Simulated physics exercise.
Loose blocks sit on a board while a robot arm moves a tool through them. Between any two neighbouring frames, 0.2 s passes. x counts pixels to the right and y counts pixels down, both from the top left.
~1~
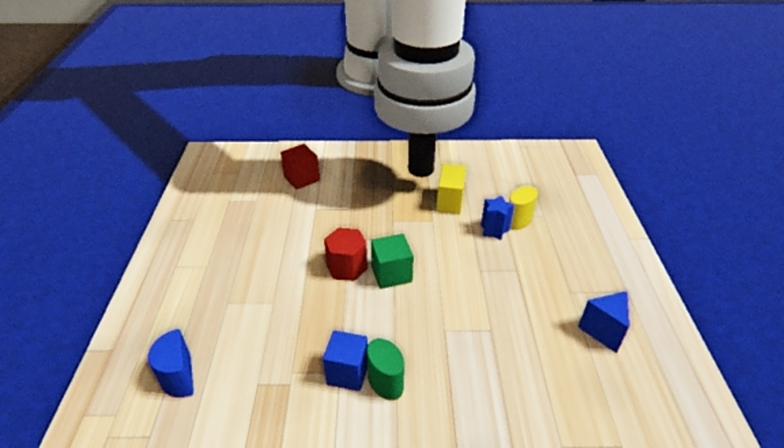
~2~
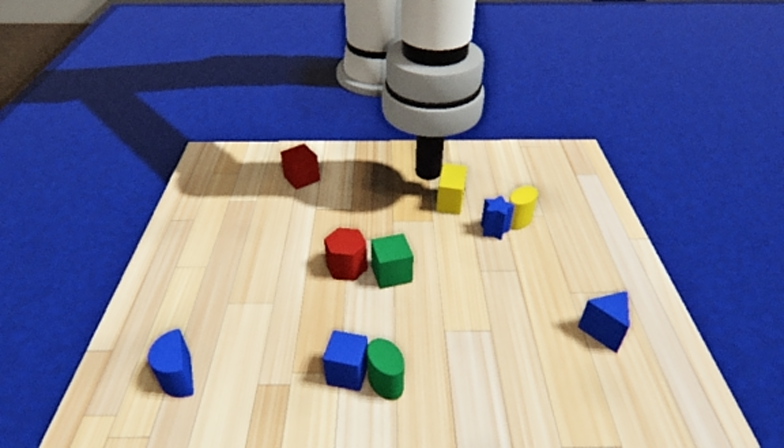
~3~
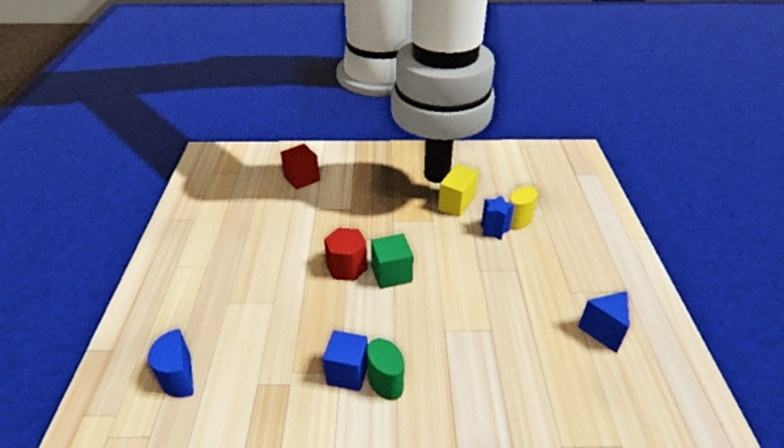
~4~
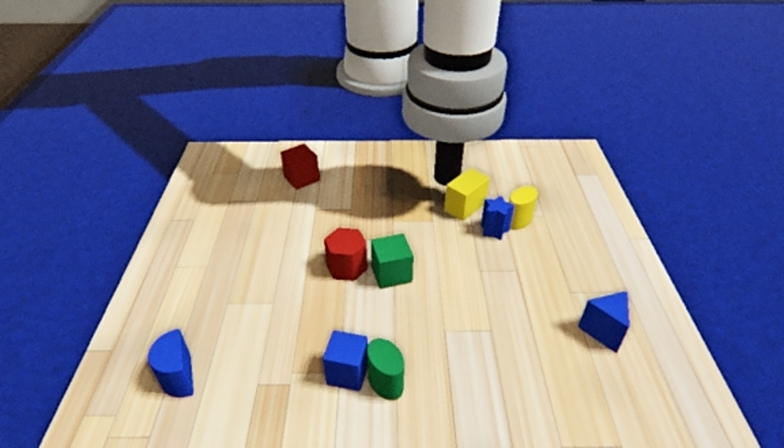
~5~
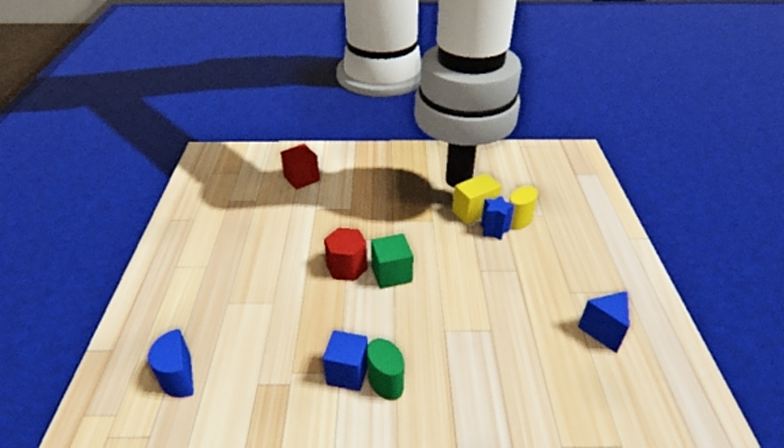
A robot arm's black-tipped tool moves a short way rightward near the far edge of a pale wooden board on a blue surface, seen from above at an angle by a still camera. A blue star and yellow oval sit right of a yellow block, with red, green and blue blocks scattered elsewhere. The tool meets the yellow block, turning it and pushing it right, close against the star, while the others stay still.
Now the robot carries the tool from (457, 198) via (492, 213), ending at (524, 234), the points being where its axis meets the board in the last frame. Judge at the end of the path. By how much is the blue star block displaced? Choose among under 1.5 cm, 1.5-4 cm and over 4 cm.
The over 4 cm band.
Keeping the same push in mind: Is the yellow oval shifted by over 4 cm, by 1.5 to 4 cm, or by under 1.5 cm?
It gets moved 1.5 to 4 cm.
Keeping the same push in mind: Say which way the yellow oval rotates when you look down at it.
From the top, the block rotates counterclockwise.
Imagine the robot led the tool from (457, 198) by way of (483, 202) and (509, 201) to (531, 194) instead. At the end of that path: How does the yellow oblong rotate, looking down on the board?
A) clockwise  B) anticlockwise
I'll go with A - clockwise.
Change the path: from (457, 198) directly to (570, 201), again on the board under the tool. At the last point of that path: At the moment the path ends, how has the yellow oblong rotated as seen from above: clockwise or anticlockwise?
From overhead, the rotation is clockwise.
On the path given first. Halfway along, tool at (494, 197); yellow oblong at (508, 204), turned 20° clockwise; blue star block at (517, 221); yellow oval at (539, 200), turned 55° anticlockwise.
At the end, tool at (527, 218); yellow oblong at (530, 227), turned 45° clockwise; blue star block at (527, 245), turned 35° clockwise; yellow oval at (554, 203), turned 85° anticlockwise.
